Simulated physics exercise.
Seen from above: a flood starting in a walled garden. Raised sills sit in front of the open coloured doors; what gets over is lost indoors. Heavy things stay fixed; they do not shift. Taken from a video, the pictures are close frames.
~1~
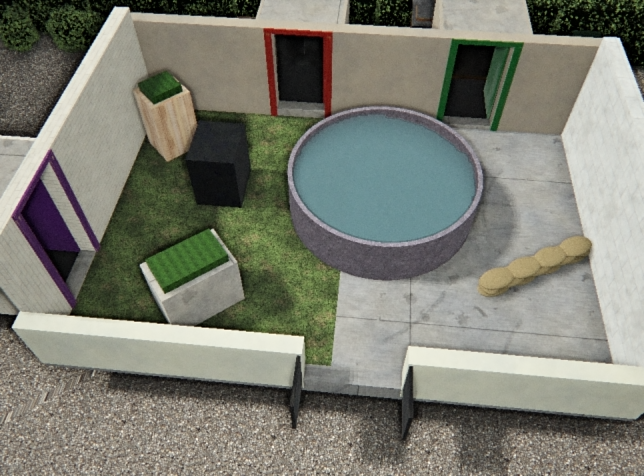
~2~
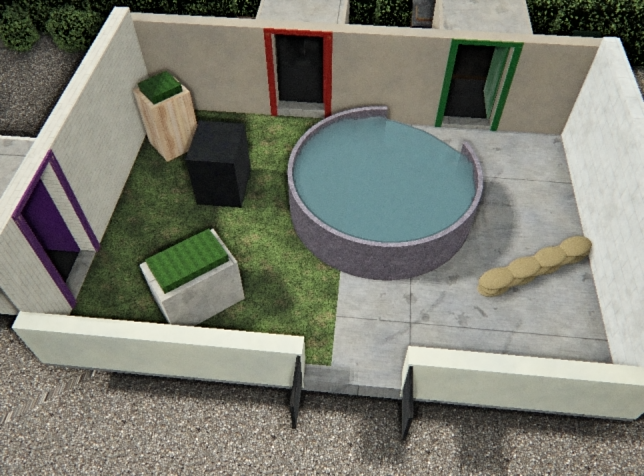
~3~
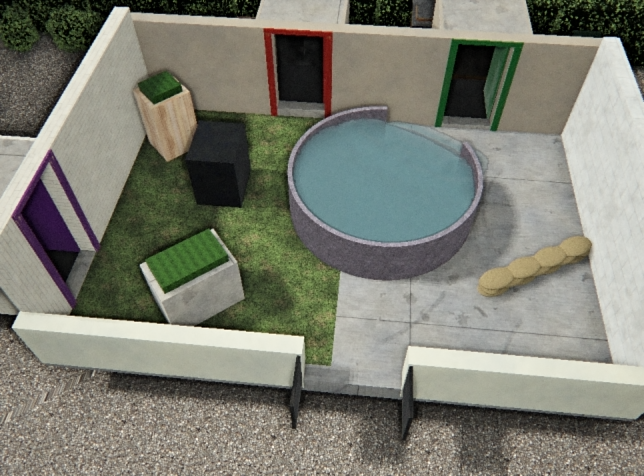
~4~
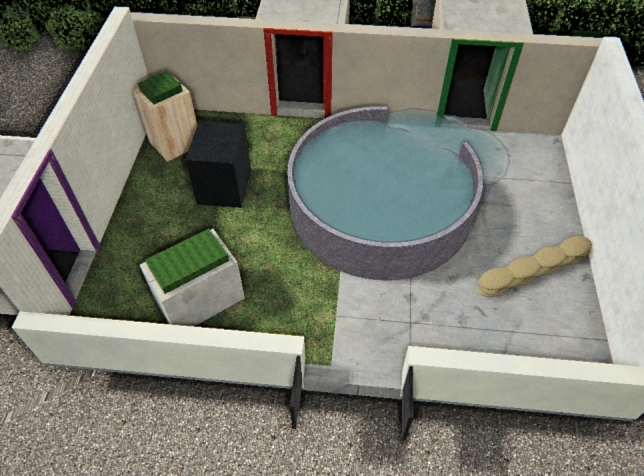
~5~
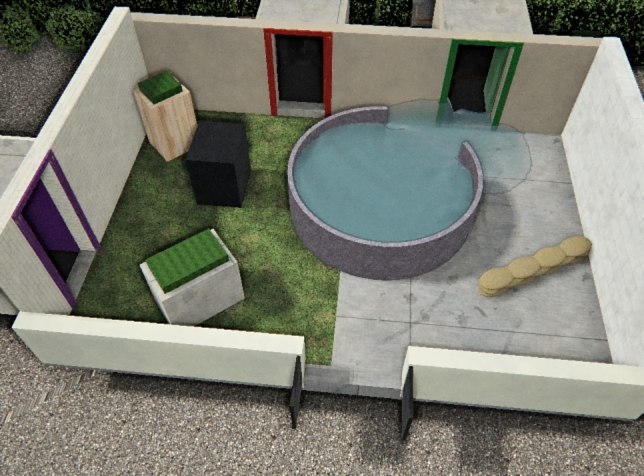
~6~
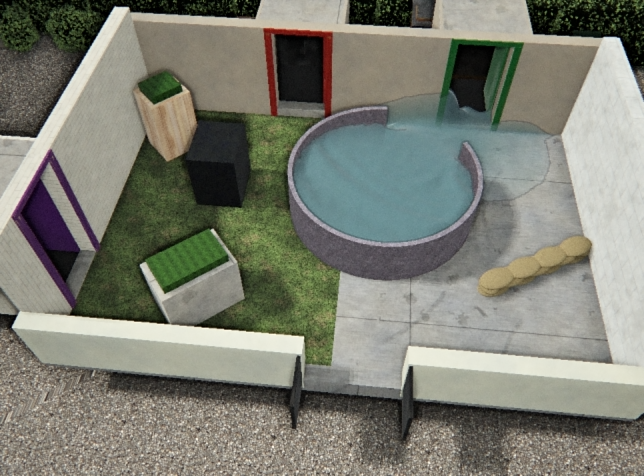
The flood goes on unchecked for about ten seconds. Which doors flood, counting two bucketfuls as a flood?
Result: The red door will receive two buckets or fewer; the purple door will receive two buckets or fewer; the green door will receive over two buckets.
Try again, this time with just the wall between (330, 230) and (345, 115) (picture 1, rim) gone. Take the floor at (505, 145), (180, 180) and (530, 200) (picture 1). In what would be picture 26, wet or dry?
Listed order gives left alone; sopping; left alone.
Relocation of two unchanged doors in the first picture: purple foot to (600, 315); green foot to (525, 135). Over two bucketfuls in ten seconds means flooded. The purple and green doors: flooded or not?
My reading: Purple door takes more, green door goes over.
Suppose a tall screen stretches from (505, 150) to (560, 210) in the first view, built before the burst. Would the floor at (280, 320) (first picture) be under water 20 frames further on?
Untouched.
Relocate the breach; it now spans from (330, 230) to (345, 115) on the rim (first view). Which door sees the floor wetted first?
It's the one in red that is reached before the others.
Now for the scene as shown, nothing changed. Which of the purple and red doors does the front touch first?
It's the red-painted one.
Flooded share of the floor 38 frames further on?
My estimate is near 85 per cent.
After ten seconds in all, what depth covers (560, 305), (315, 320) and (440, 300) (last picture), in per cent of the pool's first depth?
The three come to some 8, 8 and 8 per cent respectively.
A moment on, water covers 15 % of the floor; the red door wet at the sill, nothing in, the purple door not reached, the green door far over two buckets in.
Next, water covers 30 % of the floor; the red door wet at the sill, nothing in, the purple door not reached, the green door far over two buckets in.
Then, water covers 60 % of the floor; the red door wet at the sill, nothing in, the purple door not reached, the green door far over two buckets in.
Later, water covers 85 % of the floor; the red door wet at the sill, nothing in, the purple door not reached, the green door far over two buckets in.
In the end, water covers 95 % of the floor; the red door wet at the sill, nothing in, the purple door wet at the sill, nothing in, the green door far over two buckets in.
